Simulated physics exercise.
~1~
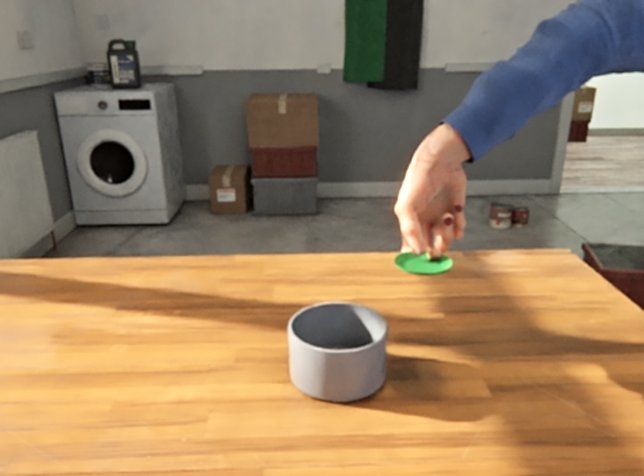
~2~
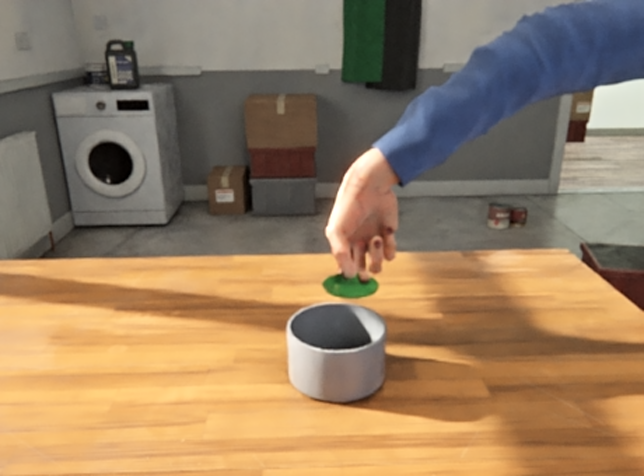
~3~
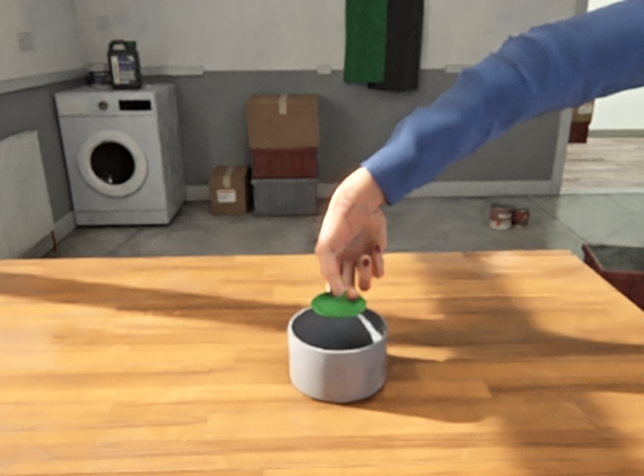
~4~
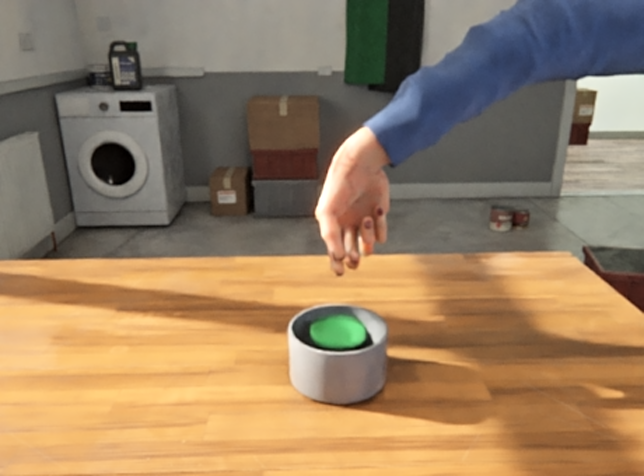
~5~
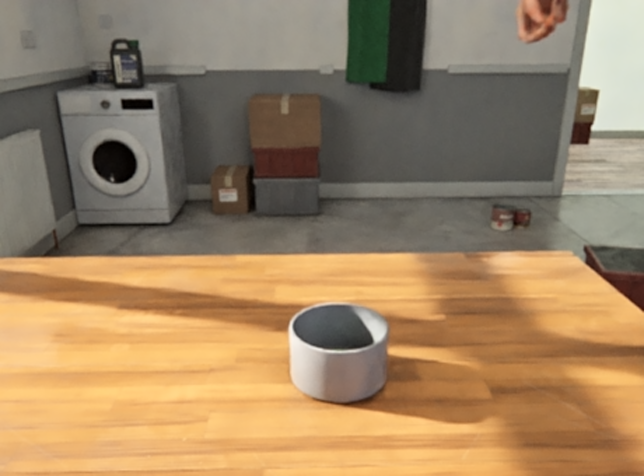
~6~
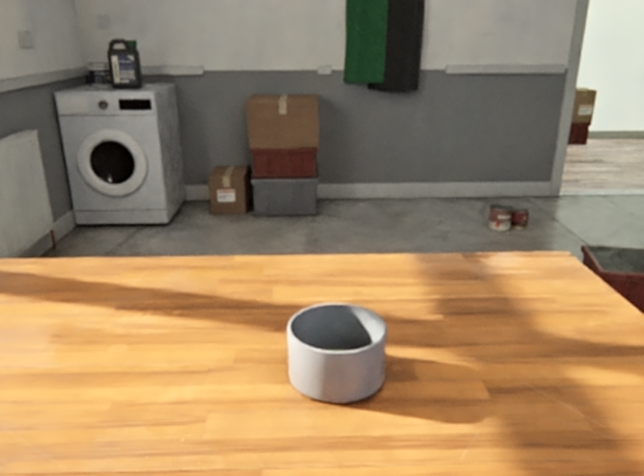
The clip opens on a wooden table holding a small grey round container, with a washing machine and stacked boxes against the wall behind, while a hand in a blue sleeve holds a green saucer to the right. The hand carries the saucer left until it is above the container, then lowers it towards the opening. The fingers let go and draw back as the green disc drops inside the rim instead of resting on top. The hand withdraws to the upper right and leaves. At the end, the container stands alone, still open, with the saucer out of sight.
